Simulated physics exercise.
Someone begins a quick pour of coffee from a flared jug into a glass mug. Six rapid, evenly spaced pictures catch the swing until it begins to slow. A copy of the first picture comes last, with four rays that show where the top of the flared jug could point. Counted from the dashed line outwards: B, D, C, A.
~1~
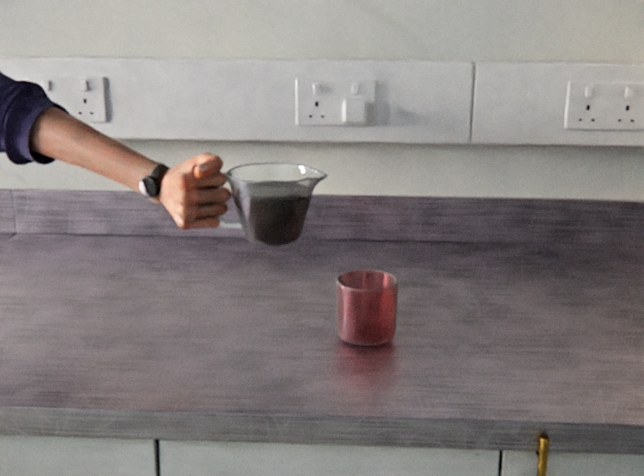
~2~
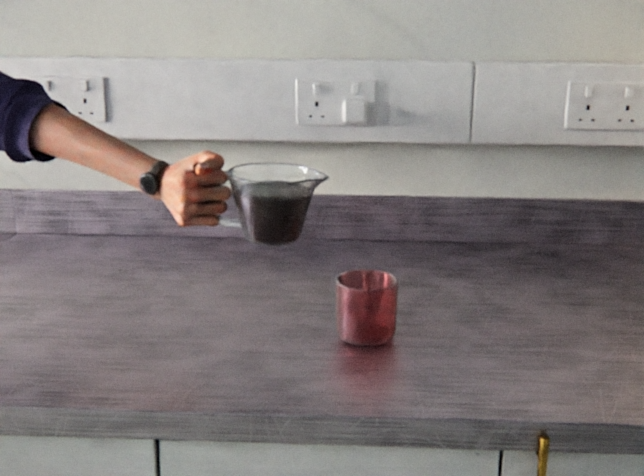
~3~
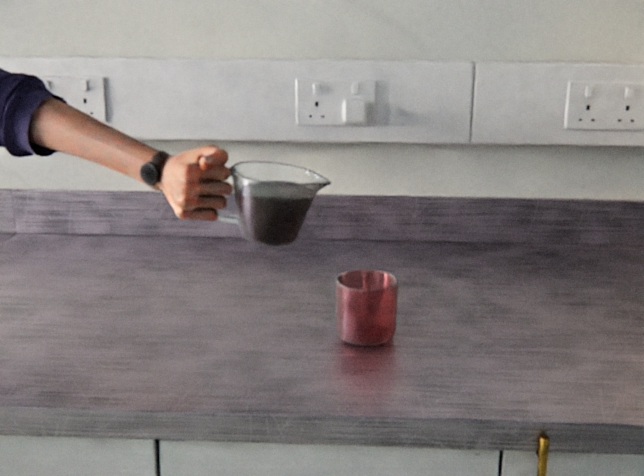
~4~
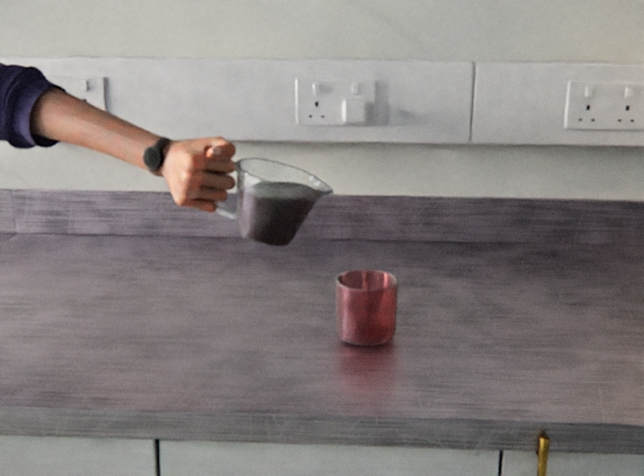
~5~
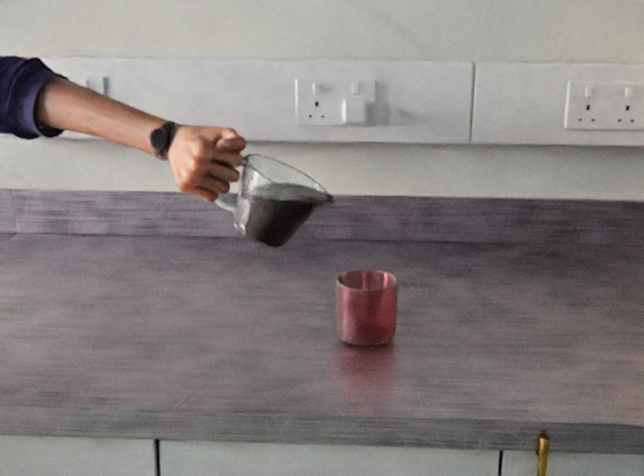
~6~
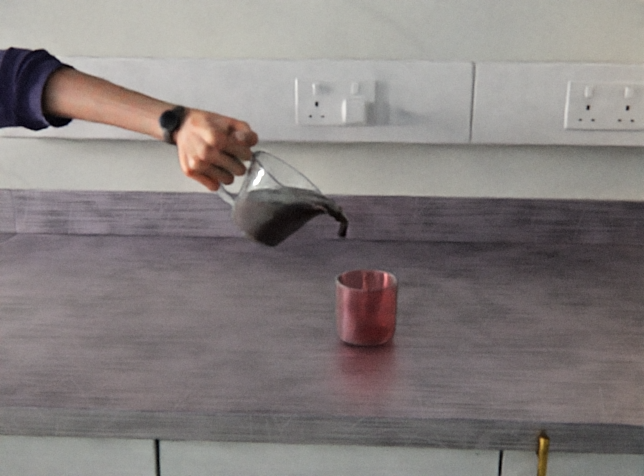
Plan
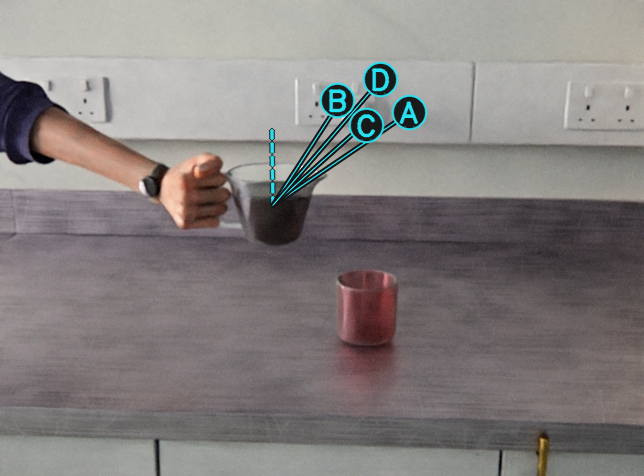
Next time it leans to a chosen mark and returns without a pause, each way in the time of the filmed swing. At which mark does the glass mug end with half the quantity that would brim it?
The best line is C.
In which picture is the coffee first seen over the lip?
In picture 6.
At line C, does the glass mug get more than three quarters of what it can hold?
No, it does not.
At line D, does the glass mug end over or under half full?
Under half.
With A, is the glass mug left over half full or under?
Over half.
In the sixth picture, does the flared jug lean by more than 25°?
Yes.
In cyan, A at (395, 122); B at (330, 116); C at (351, 134); D at (369, 93).
Choosing A, the glass mug ends with about 65 % of what it can hold.
Choosing B, the glass mug ends with about 18 % of what it can hold.
Choosing C, the glass mug ends with about 48 % of what it can hold.
Choosing D, the glass mug ends with about 31 % of what it can hold.
